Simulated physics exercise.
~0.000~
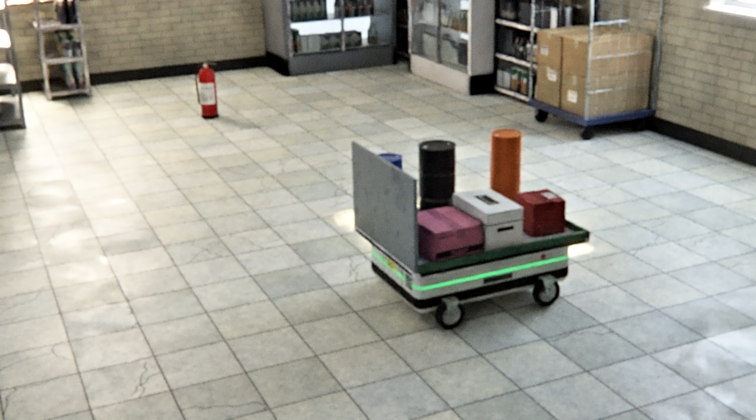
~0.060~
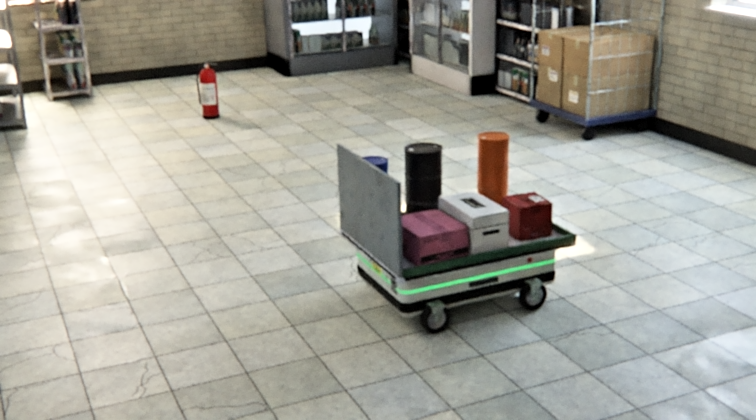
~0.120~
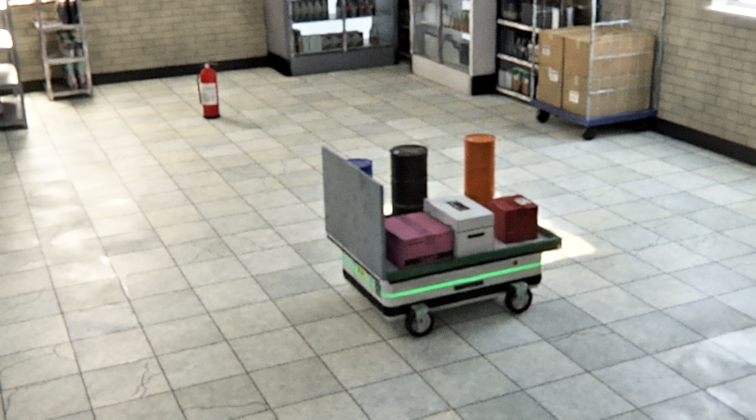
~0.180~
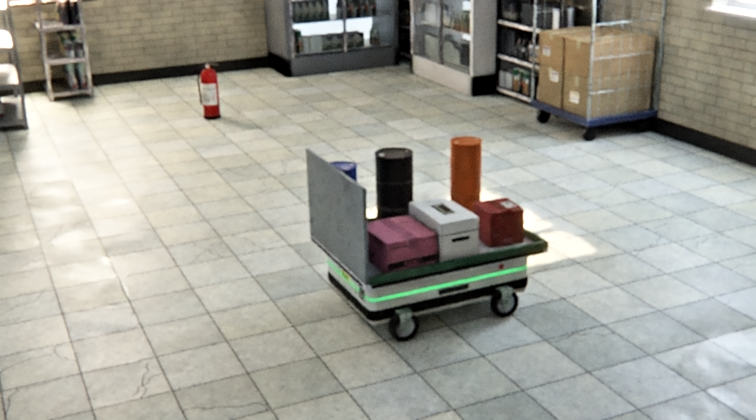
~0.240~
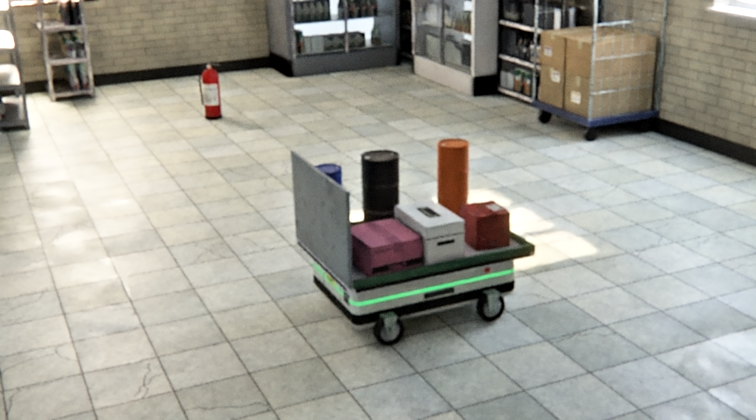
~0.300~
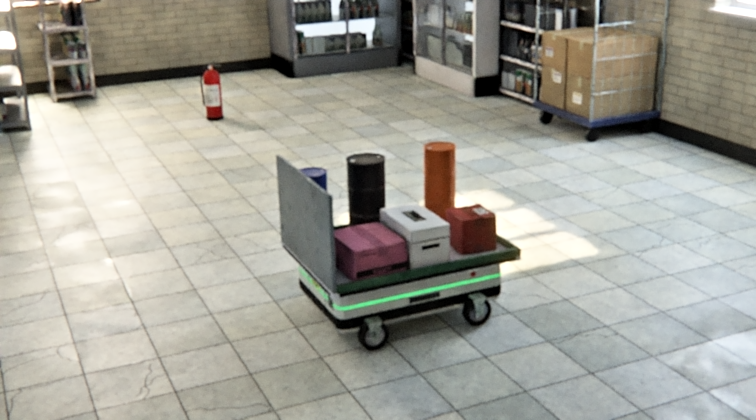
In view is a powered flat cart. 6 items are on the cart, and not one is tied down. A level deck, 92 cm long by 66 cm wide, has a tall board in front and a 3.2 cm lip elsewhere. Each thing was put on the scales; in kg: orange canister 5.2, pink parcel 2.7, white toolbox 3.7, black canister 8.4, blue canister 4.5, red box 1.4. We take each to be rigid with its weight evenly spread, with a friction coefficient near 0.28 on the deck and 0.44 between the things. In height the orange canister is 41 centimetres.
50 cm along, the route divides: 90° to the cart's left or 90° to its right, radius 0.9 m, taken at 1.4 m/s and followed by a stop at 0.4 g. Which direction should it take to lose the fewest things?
Right.
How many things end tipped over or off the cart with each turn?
The left turn costs 1 and the right turn costs 0.
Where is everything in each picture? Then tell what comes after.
In the first frame, 0 cm covered; orange canister (505, 171); pink parcel (444, 234).
In the second frame, 8 cm covered; red box (527, 216).
In the third frame, 17 cm covered; white toolbox (458, 226); black canister (409, 188).
In the fourth frame, 25 cm covered; red box (498, 222).
In the fifth frame, 34 cm covered; white toolbox (429, 232); black canister (381, 194).
In the sixth frame, 42 cm covered; orange canister (440, 185); pink parcel (368, 252).
Turning left. At 1.00 s, 140 cm covered, turned 48°; blue canister now off the cart; pink parcel slid 17 cm near (238, 334).
After 1.50 s, 210 cm covered, turned 89°; pink parcel slid 19 cm; orange canister slid 2 cm near (220, 330).
At rest (2.4 s), off the cart, blue canister; not toppled but over 10 cm from the start, orange canister, pink parcel, white toolbox and red box; the last one in place, give or take 10 cm. In the last view, orange canister near (260, 393).
Turning right instead, nothing is lost, 0 of 6 in all.
